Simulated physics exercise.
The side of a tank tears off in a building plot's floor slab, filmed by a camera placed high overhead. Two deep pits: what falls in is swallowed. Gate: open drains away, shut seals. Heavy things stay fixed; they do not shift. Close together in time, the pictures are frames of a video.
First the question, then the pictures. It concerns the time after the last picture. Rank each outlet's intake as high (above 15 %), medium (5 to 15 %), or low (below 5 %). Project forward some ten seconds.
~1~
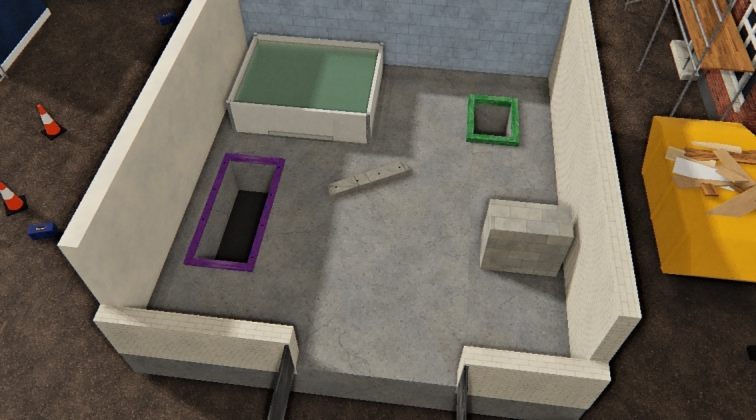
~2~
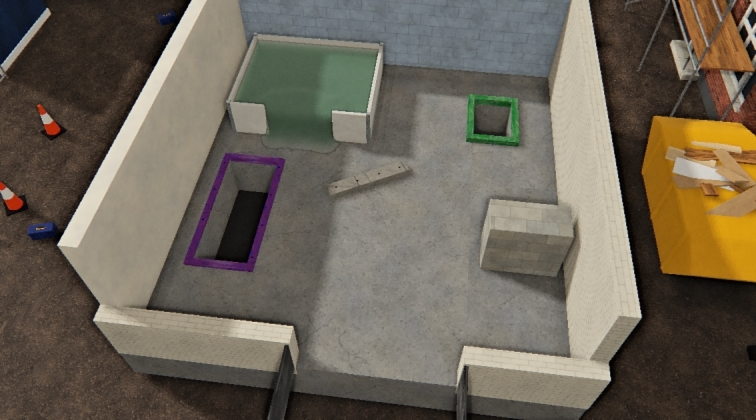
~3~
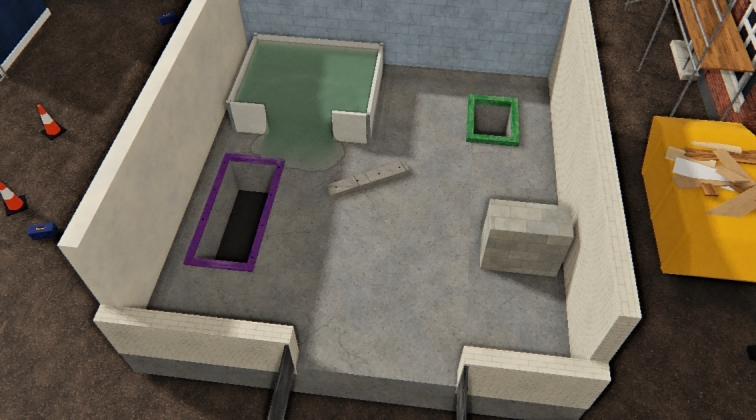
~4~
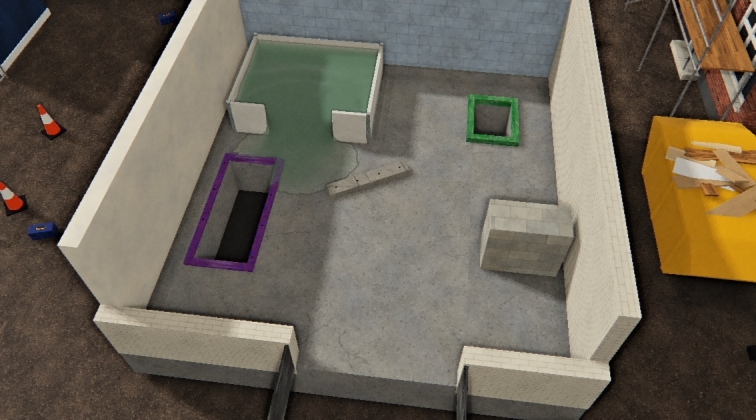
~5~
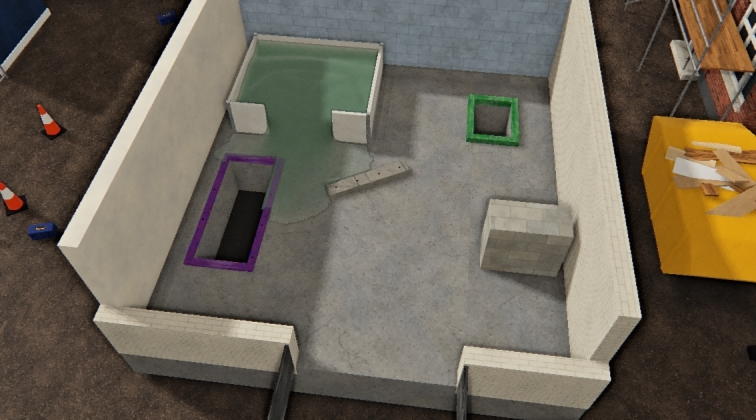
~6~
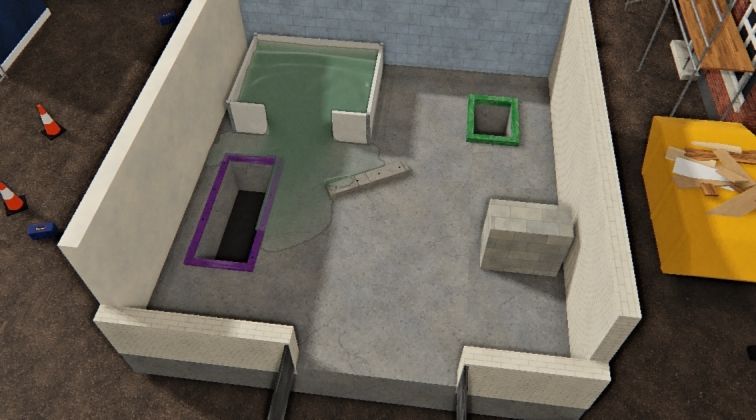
Intake: The gate is high; the green pit is low; the purple pit is high.
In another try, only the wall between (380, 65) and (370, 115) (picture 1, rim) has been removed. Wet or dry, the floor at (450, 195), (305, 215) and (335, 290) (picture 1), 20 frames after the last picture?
Note, points one to three: Reached and soaked / unreached / unreached.
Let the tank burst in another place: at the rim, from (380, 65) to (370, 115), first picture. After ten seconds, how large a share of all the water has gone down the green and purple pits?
Lab note - share by pit: Green 25 %, purple 0 %.
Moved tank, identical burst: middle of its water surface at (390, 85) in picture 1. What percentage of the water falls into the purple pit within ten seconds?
I'd put the purple pit at 20 per cent of the whole.
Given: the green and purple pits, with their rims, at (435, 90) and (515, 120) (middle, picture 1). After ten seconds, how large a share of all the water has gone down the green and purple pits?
Log, per cent - green: 0, purple: 0.
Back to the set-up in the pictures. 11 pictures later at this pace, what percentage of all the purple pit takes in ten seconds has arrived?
Approximately 45 in a hundred, I reckon.
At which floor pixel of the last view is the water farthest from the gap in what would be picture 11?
The front's farthest point is close to (300, 351).
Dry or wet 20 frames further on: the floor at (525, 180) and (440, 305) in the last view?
Readings, in sequence: Unreached then waterlogged.
A moment on, water covers 25 % of the floor; the gate 0 %, the green pit 0 %, the purple pit 7 %.
Next, water covers 40 % of the floor; the gate 2 %, the green pit 0 %, the purple pit 13 %.
Then, water covers 50 % of the floor; the gate 8 %, the green pit 0 %, the purple pit 18 %.
Later, water covers 60 % of the floor; the gate 16 %, the green pit 0 %, the purple pit 25 %.
In the end, water covers 75 % of the floor; the gate 22 %, the green pit 0 %, the purple pit 28 %.
